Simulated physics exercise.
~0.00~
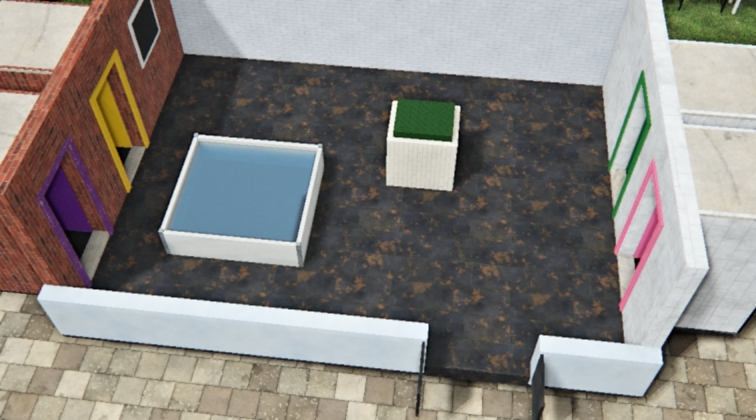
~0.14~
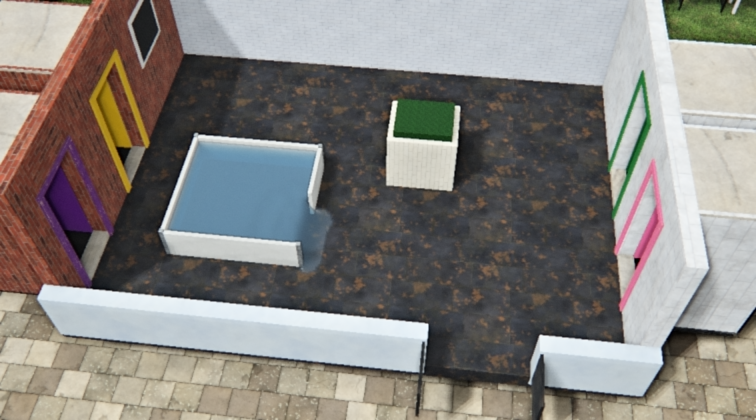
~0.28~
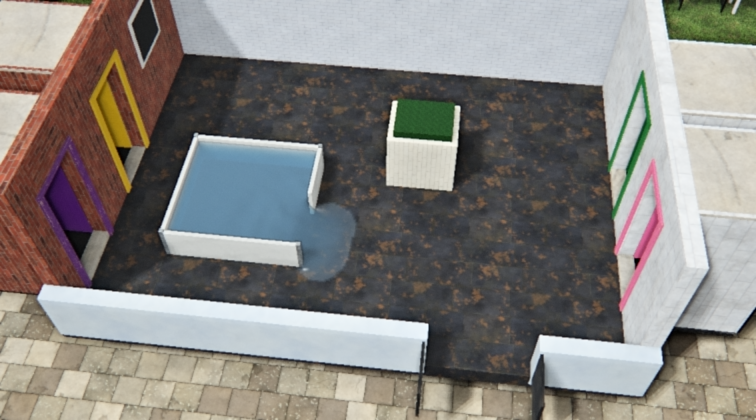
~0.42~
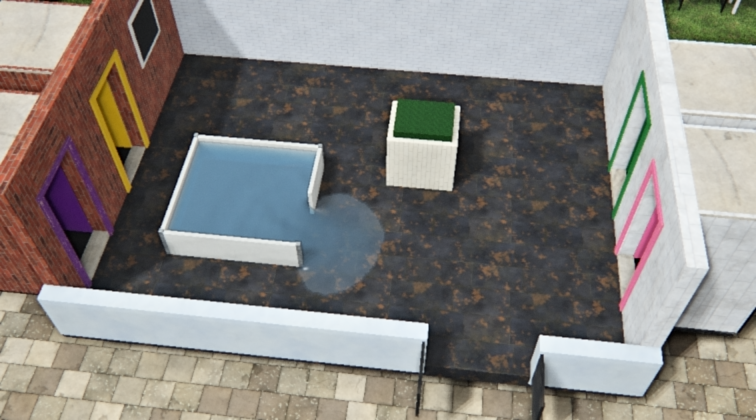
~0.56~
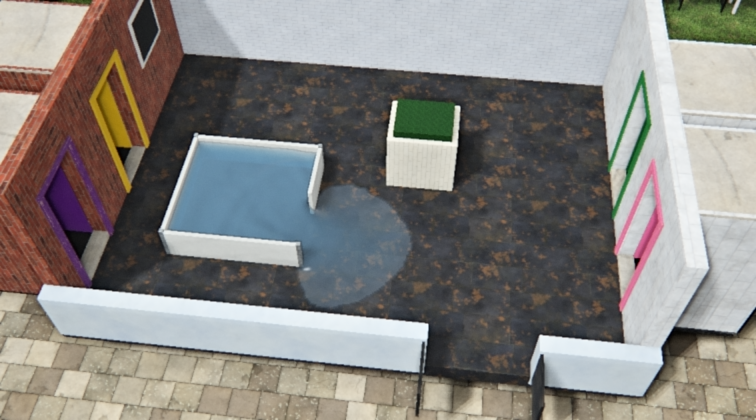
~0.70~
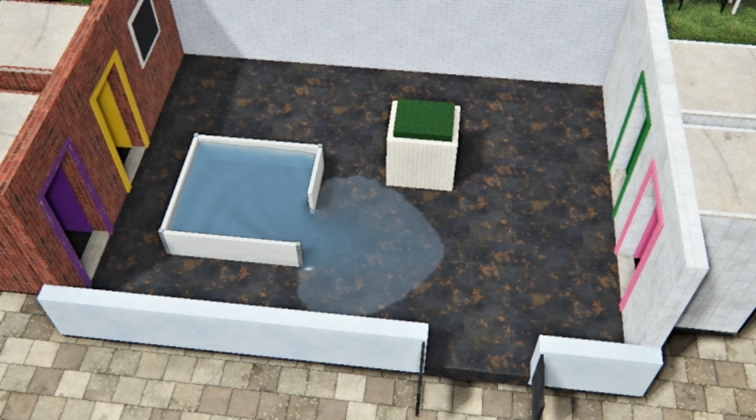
At first, a white-walled open tank of still blue water sits in a walled yard beside a white block with a green top. Then a stretch of its right side is gone and water pours through the gap, spreading rightward across the dark floor in a steadily widening, rounded sheet.
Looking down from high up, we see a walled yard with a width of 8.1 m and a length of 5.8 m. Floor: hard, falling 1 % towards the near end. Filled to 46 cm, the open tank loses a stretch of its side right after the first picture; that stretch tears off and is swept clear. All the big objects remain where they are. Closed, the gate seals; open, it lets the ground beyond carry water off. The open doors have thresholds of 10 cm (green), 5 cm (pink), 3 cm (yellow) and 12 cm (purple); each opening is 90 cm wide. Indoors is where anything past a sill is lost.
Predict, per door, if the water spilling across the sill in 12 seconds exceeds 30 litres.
My prediction: The green door will undershoot the limit; the pink door will overshoot the limit; the yellow door will undershoot the limit; the purple door will undershoot the limit.
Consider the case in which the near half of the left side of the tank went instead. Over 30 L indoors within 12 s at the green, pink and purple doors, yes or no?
Then green does not exceed it, pink does not exceed it, purple exceeds it.
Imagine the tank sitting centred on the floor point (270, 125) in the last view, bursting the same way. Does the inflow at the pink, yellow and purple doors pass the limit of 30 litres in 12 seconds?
Checking the limit: Pink is within it, yellow is within it and purple is within it.
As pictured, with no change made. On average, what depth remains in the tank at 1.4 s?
About 34 cm.
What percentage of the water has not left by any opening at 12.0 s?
Roughly 72 per cent is still there.
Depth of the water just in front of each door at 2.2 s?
You'd see green at 0 cm, pink at 8 cm, yellow at 0 cm and purple at 0 cm.
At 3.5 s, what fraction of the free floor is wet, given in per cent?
Roughly 40 percent.
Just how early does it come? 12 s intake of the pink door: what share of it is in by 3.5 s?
Share by then: ~ 30 %.
After 1.4 s water covers 20 % of the floor and is deepest (27 cm) near (310, 255); green door not reached, pink door not reached, yellow door not reached, purple door not reached.
After 2.2 s water covers 35 % of the floor and is deepest (22 cm) near (312, 245); green door not reached, pink door 8 cm at the sill, 0 L in, yellow door not reached, purple door not reached.
After 3.5 s water covers 40 % of the floor and is deepest (22 cm) near (606, 369); green door 12 cm at the sill, 1 L in, pink door 14 cm at the sill, 33 L in, yellow door not reached, purple door not reached.
After 7.0 s water covers 50 % of the floor and is deepest (11 cm) near (542, 362); green door 7 cm at the sill, 3 L in, pink door 9 cm at the sill, 108 L in, yellow door not reached, purple door not reached.
After 12.0 s water covers 70 % of the floor and is deepest (6 cm) near (568, 365); green door 4 cm at the sill, 3 L in, pink door 5 cm at the sill, 120 L in, yellow door not reached, purple door 1 cm at the sill, 0 L in.
